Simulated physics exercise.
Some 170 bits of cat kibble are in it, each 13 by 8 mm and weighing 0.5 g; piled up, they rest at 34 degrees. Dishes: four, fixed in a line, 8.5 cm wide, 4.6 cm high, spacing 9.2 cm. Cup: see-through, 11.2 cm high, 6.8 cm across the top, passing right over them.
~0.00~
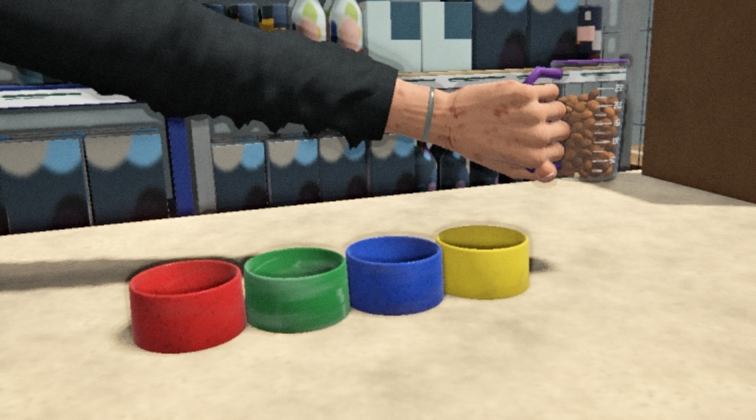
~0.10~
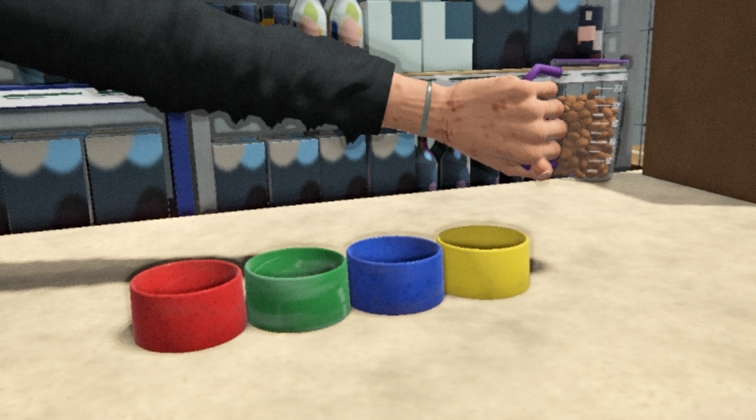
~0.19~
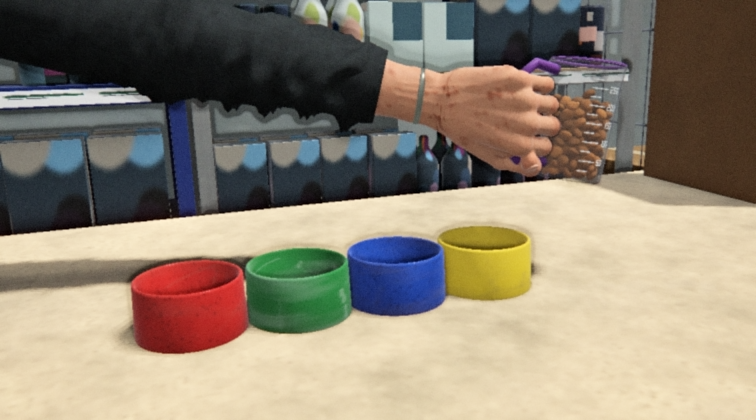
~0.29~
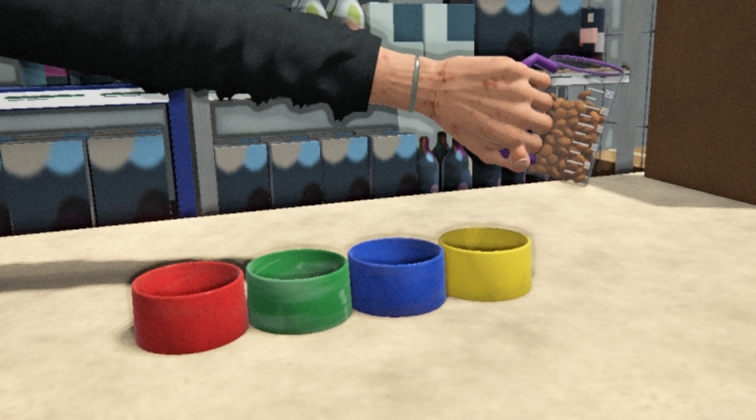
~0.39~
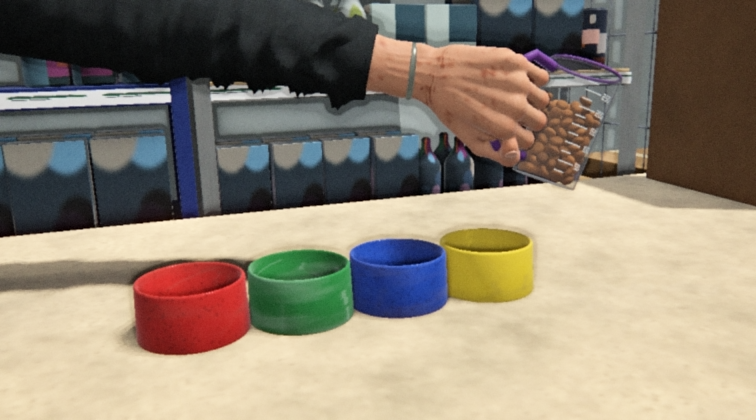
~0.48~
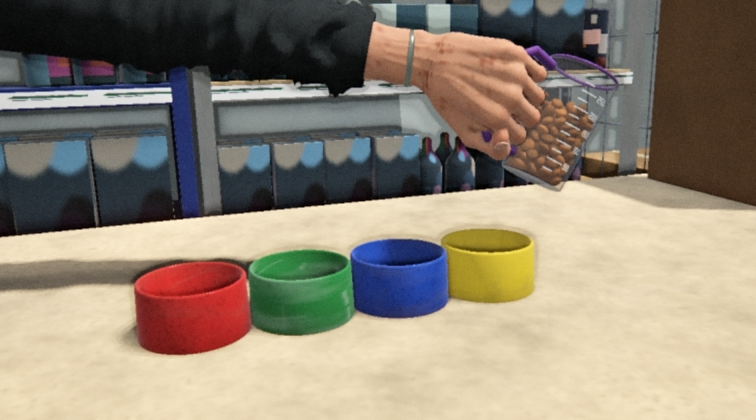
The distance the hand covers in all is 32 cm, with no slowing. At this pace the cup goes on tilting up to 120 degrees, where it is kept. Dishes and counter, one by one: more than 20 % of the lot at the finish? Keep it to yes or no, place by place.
Place by place: Red no, blue no, green no, yellow yes, counter no.
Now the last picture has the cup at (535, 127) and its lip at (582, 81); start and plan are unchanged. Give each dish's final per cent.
Dish by dish: Red 0 percent, blue 50 percent, green 20 percent, yellow 0 percent.
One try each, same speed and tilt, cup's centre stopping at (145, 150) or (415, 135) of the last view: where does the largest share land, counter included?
Yellow; yellow.
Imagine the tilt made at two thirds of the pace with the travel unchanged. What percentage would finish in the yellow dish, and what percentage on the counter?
Shares: Yellow dish 10, counter 0.
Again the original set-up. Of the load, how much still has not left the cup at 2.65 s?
About 0 %.
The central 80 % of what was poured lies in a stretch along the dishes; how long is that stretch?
I'd put it at close to 6 cm.
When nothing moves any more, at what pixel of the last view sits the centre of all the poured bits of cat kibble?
Look around (480, 264) in the last picture.
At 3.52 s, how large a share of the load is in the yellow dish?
About 90 percent.
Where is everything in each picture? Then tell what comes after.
In the first frame, cup at (587, 120), tilt 0 degrees, lip at (618, 61), moved 0.0 cm; middle of the pieces at (583, 133); yellow dish at (482, 238); blue dish at (393, 250); green dish at (295, 263); red dish at (186, 278).
In the second frame, cup at (584, 120), tilt 3 degrees, lip at (618, 62), moved 0.4 cm; middle of the pieces at (580, 133).
In the third frame, cup at (578, 121), tilt 9 degrees, lip at (616, 68), moved 1.3 cm; middle of the pieces at (573, 134).
In the fourth frame, cup at (570, 123), tilt 16 degrees, lip at (613, 75), moved 2.2 cm; middle of the pieces at (564, 136).
In the fifth frame, cup at (564, 125), tilt 23 degrees, lip at (611, 82), moved 3.2 cm; middle of the pieces at (557, 137).
In the sixth frame, cup at (557, 125), tilt 29 degrees, lip at (608, 89), moved 4.1 cm; middle of the pieces at (548, 137); yellow dish at (487, 241); blue dish at (398, 252); green dish at (300, 265); red dish at (191, 279). Its pace works out near 70 degrees a second; the hand travels 10 cm a second.
Then, at 1.78 s, tilt 118 degrees; cup holds 85 %, yellow 10 %.
After 2.65 s, tilt 120 degrees; cup holds 0 %, blue 5 %, yellow 90 %.
After 3.52 s, tilt 120 degrees; cup holds 0 %, blue 5 %, yellow 90 %.
At rest (3.8 s), red 0 %, blue 5 %, green 0 %, yellow 90 %, counter 5 %.
